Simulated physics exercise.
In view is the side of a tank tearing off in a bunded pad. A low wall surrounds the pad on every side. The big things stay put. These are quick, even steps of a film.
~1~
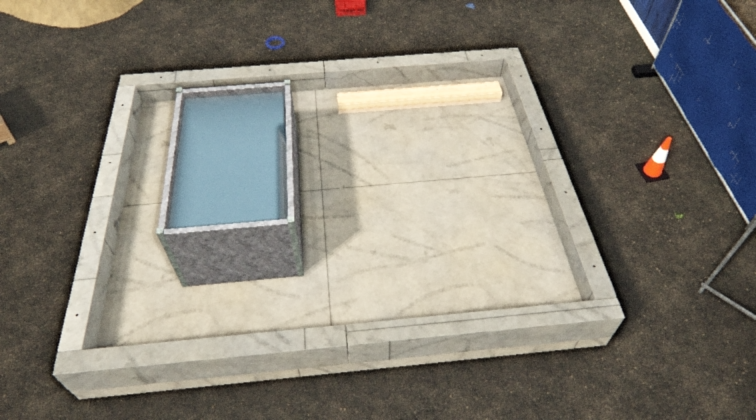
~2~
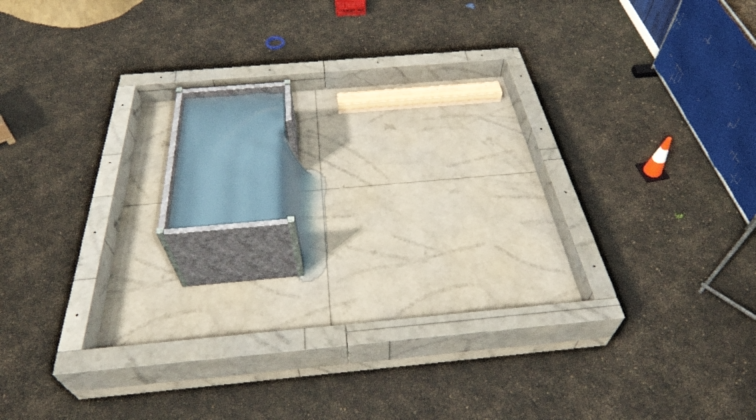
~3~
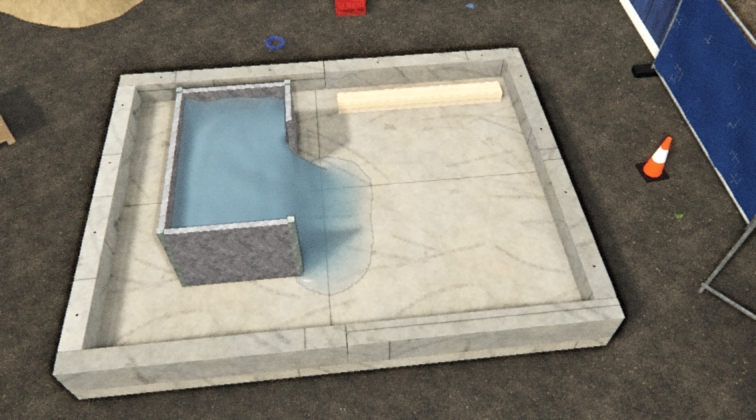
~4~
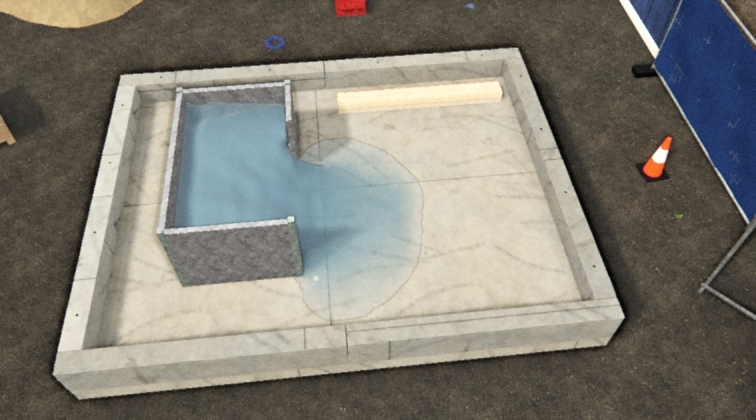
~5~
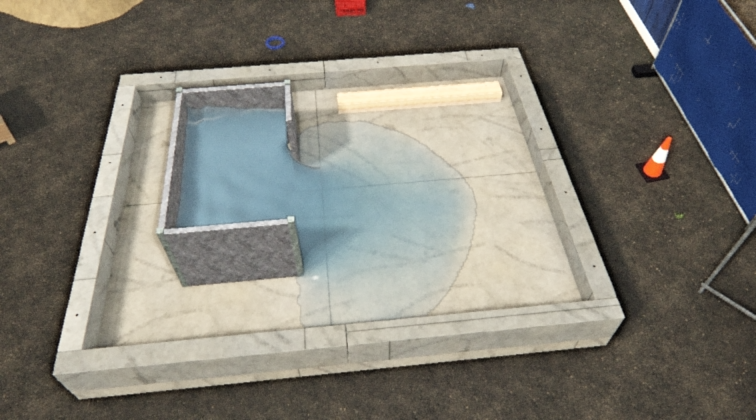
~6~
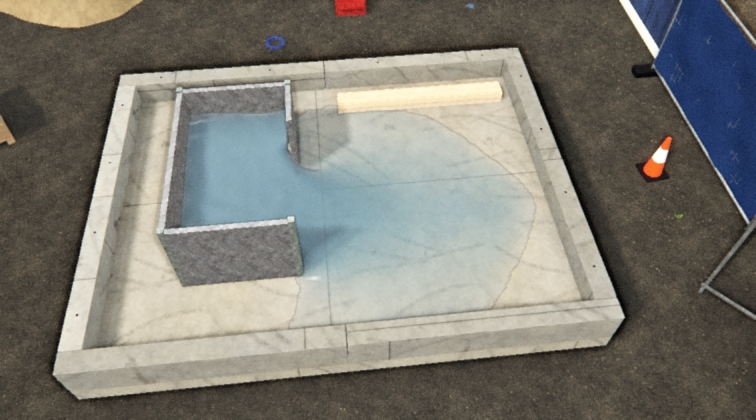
Blue water sits level in a grey, open-topped tank at the left of a pale, low-walled pad, seen from a fixed, raised view. A cream bar lies along the pad's far side, with dark ground around, an orange-and-white cone and blue panels at right, and a red object beyond. The tank's right side gives way, and water pours out, fanning rightward across the slabs as the level inside drops.
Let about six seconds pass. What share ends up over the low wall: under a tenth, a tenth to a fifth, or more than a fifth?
The part that gets over is under a tenth.
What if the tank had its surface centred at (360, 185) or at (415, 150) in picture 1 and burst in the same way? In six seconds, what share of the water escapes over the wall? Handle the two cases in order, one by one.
Near 16 percent, then near 26 percent.
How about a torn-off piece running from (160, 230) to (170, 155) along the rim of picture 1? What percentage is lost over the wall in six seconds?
Around 22 in a hundred.
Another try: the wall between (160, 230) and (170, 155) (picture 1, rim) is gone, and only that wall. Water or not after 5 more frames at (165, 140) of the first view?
Well, by then that point would be drenched.
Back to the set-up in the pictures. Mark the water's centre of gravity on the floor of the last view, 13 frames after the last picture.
I would point to (403, 211).
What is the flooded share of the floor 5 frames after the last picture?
I'd put it at roughly 55 per cent.
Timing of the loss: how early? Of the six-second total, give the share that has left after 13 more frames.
I get 95 percent.
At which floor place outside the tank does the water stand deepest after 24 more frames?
About at (466, 113).
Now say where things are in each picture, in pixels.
The first picture shows the water tank at (232, 155) is whole and still.
In the second picture, water pours out at (294, 207) and has run to (304, 278).
In the third picture, the front is at (346, 167), out from the gap at (294, 207).
In the fourth picture, water pours out at (295, 210) and has run to (416, 190).
In the fifth picture, the front is at (463, 186), out from the gap at (295, 211).
In the sixth picture, water pours out at (295, 211) and has run to (528, 211).
A moment on, water covers 50 % of the floor; the low wall has let 0 % over.
Next, water covers 50 % of the floor; the low wall has let 1 % over.
Then, water covers 50 % of the floor; the low wall has let 6 % over.
Later, water covers 65 % of the floor; the low wall has let 7 % over.
In the end, water covers 75 % of the floor; the low wall has let 7 % over.
